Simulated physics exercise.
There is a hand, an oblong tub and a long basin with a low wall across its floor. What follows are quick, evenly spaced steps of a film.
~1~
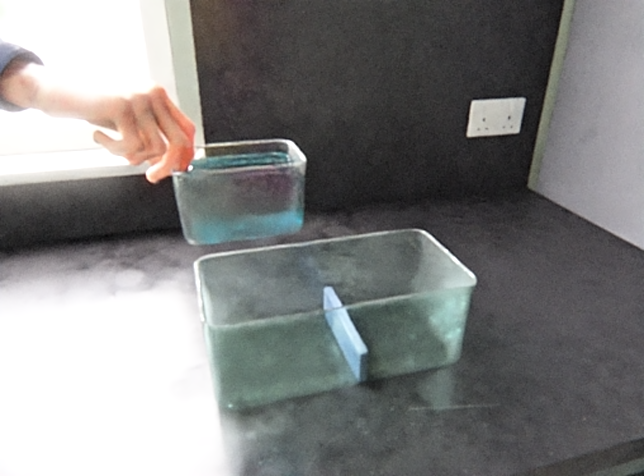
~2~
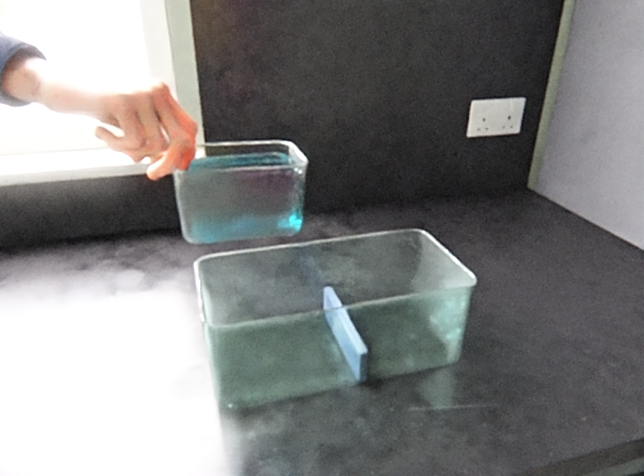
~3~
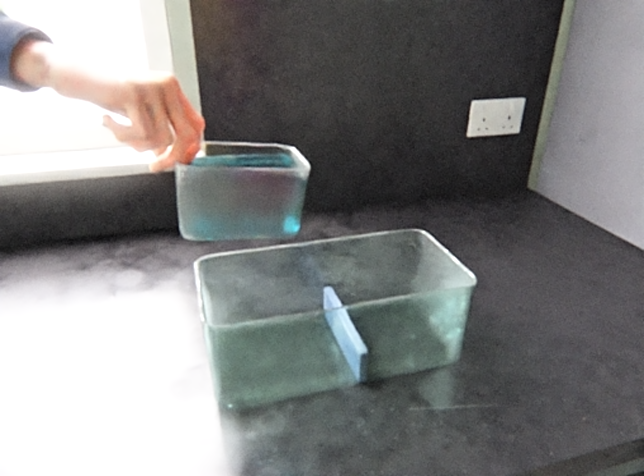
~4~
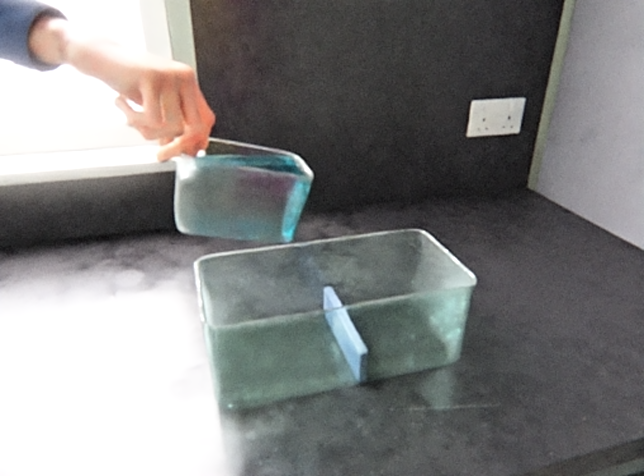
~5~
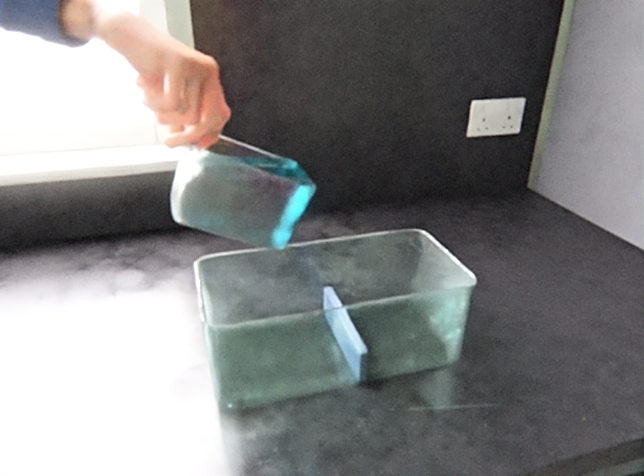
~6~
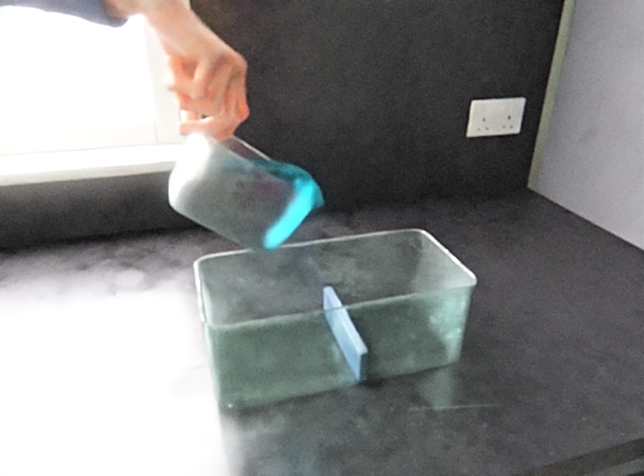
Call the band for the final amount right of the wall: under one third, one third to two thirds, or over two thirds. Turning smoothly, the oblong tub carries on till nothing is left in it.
Band: One third to two thirds.
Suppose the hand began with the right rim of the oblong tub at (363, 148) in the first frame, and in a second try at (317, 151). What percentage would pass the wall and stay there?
First try 85 %, second try 60 %.
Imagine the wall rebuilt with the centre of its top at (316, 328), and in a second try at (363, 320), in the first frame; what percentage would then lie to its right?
The first position gives around 75 percent, the second around 20 percent.
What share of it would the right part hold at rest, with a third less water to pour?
Result: Around 15 per cent.
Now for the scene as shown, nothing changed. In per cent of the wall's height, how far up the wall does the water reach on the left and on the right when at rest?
About 30 on the left and about 30 on the right.
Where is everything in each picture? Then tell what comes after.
It leans 0°; its right rim is at (298, 152); the water meets the walls at (175, 171) and (295, 160); the long basin's rim runs from (199, 291) to (448, 254); the wall's top is at (344, 317), in the first picture.
It leans 2°; its right rim is at (299, 154); the water meets the walls at (176, 170) and (296, 161), in the second picture.
It leans 7°; its right rim is at (302, 159); the water meets the walls at (178, 168) and (298, 163), in the third picture.
It leans 15°; its right rim is at (305, 167); the water meets the walls at (181, 168) and (301, 165), in the fourth picture.
It leans 25°; its right rim is at (307, 179); the water meets the walls at (181, 171) and (303, 170); 2 per cent is over the edge, in the fifth picture.
It leans 37°; its right rim is at (307, 193); the water meets the walls at (176, 173) and (304, 182); 7 per cent is over the edge, in the sixth picture.
A moment on, the oblong tub is tipped right over and 17 per cent is still to pour, 20 is left of the wall and 32 right of it.
Next, the oblong tub is tipped right over and 1 per cent is still to pour, 52 is left of the wall and 42 right of it.
Then the oblong tub is tipped right over and 0 per cent is still to pour, 55 is left of the wall and 41 right of it.
Later the oblong tub is tipped right over and 0 per cent is still to pour, 56 is left of the wall and 42 right of it.
In the end 56 per cent lies left of the wall, 42 right of it and 2 outside.
